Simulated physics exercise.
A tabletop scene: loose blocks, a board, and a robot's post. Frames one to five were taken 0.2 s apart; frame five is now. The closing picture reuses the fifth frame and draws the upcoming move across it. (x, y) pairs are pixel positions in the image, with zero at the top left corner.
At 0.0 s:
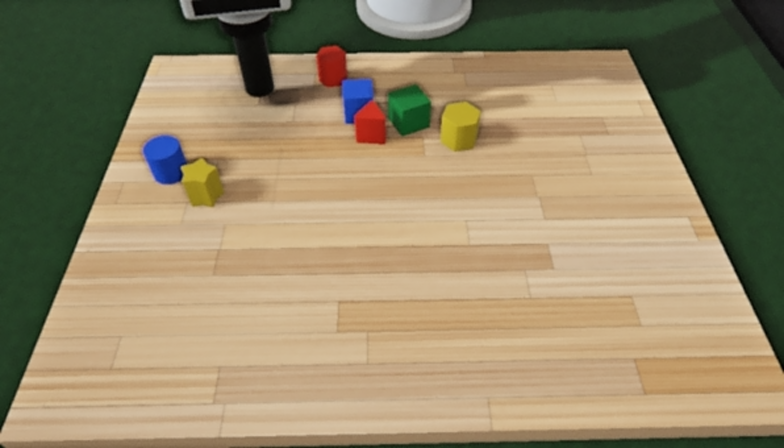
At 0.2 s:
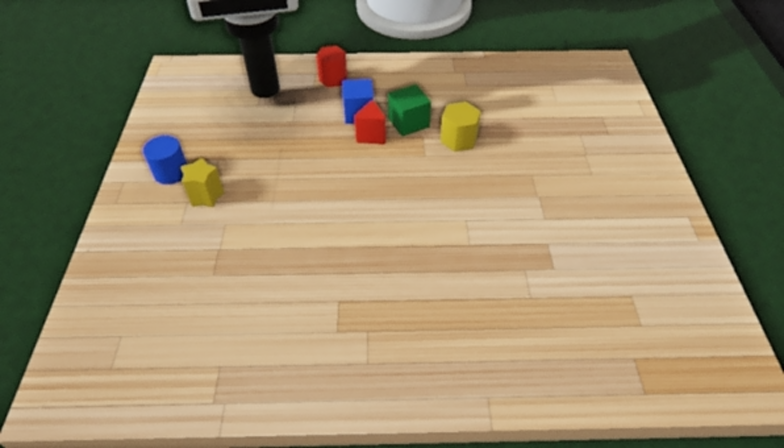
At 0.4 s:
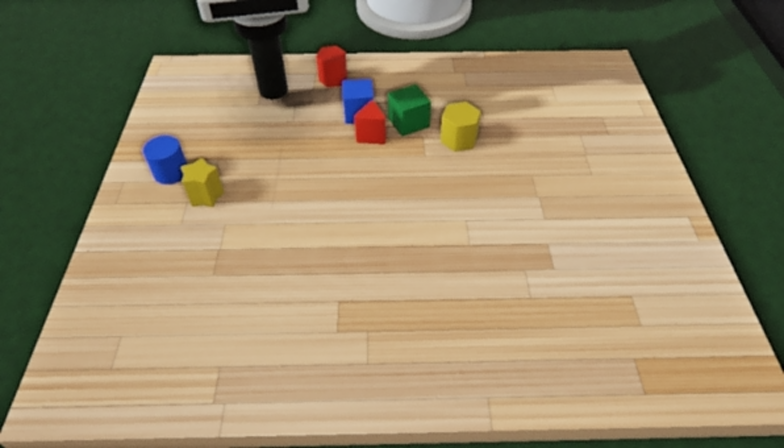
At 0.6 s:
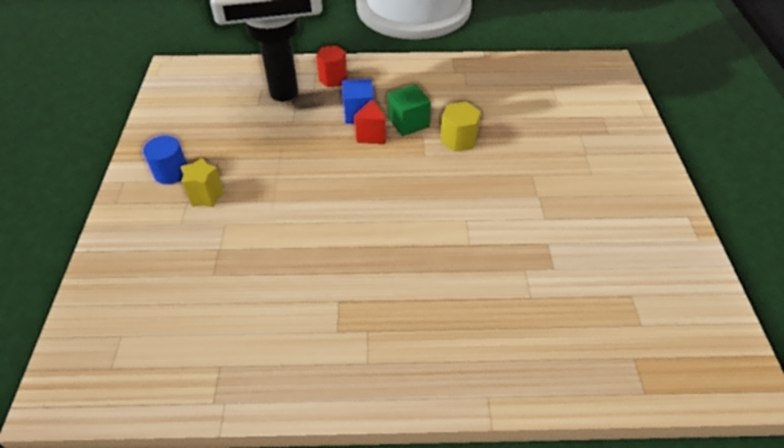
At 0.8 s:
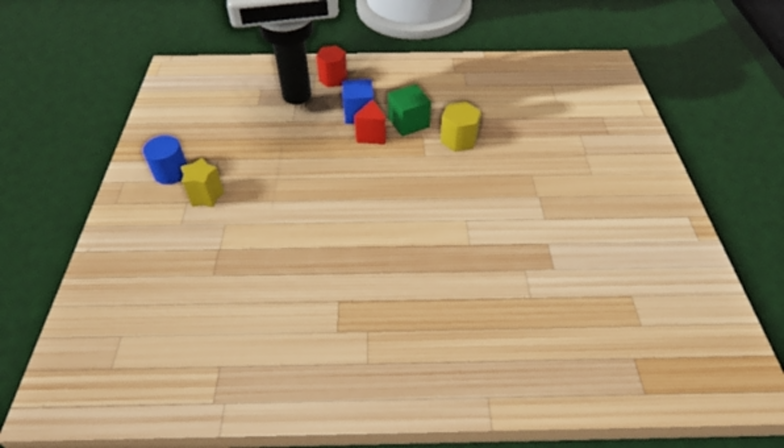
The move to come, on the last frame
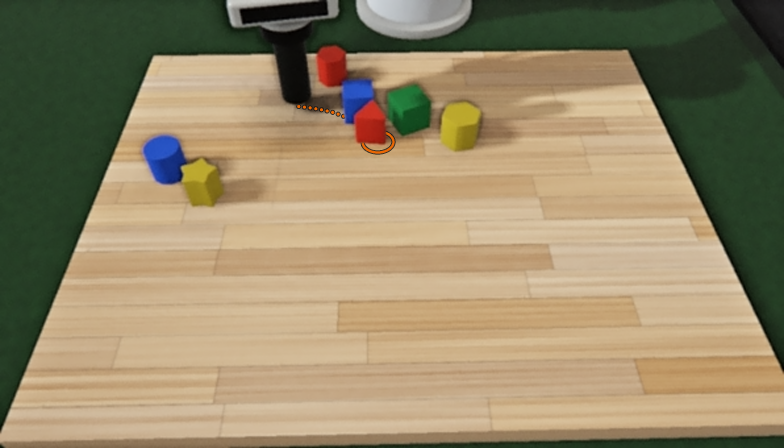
A robot's black post moved a short way to the right along the back of a wooden tabletop, nearing the red and blue blocks, while all the colored blocks stayed where they were.
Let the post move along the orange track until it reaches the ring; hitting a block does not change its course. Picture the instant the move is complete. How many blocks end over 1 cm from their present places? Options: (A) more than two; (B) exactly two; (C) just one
I choose A.
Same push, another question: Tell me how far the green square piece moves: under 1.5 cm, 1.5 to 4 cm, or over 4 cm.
My answer is that it shifts 1.5 to 4 cm.
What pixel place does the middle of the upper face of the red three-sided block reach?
The answer is (394, 130).
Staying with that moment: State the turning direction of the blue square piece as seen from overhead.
Looking from above, the answer is counterclockwise.
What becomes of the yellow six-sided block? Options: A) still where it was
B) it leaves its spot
Choice A: Still where it was.
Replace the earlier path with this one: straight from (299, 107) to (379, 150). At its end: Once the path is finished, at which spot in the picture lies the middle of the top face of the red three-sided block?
Around pixel (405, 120).
The line goes from (299, 107) through (330, 112) and (357, 124) to (378, 142).
On the path given first. One third of the way, post at (330, 101); nothing pushed yet.
Two thirds of the way, post at (357, 113); blue square piece at (386, 92); red three-sided block at (373, 113), turned 20° clockwise; green square piece at (421, 97).
At the end, post at (378, 131); red six-sided block unmoved; blue square piece at (392, 94), turned 30° anticlockwise; red three-sided block at (394, 130), turned 20° clockwise; green square piece at (429, 96), turned 15° clockwise; yellow six-sided block unmoved.
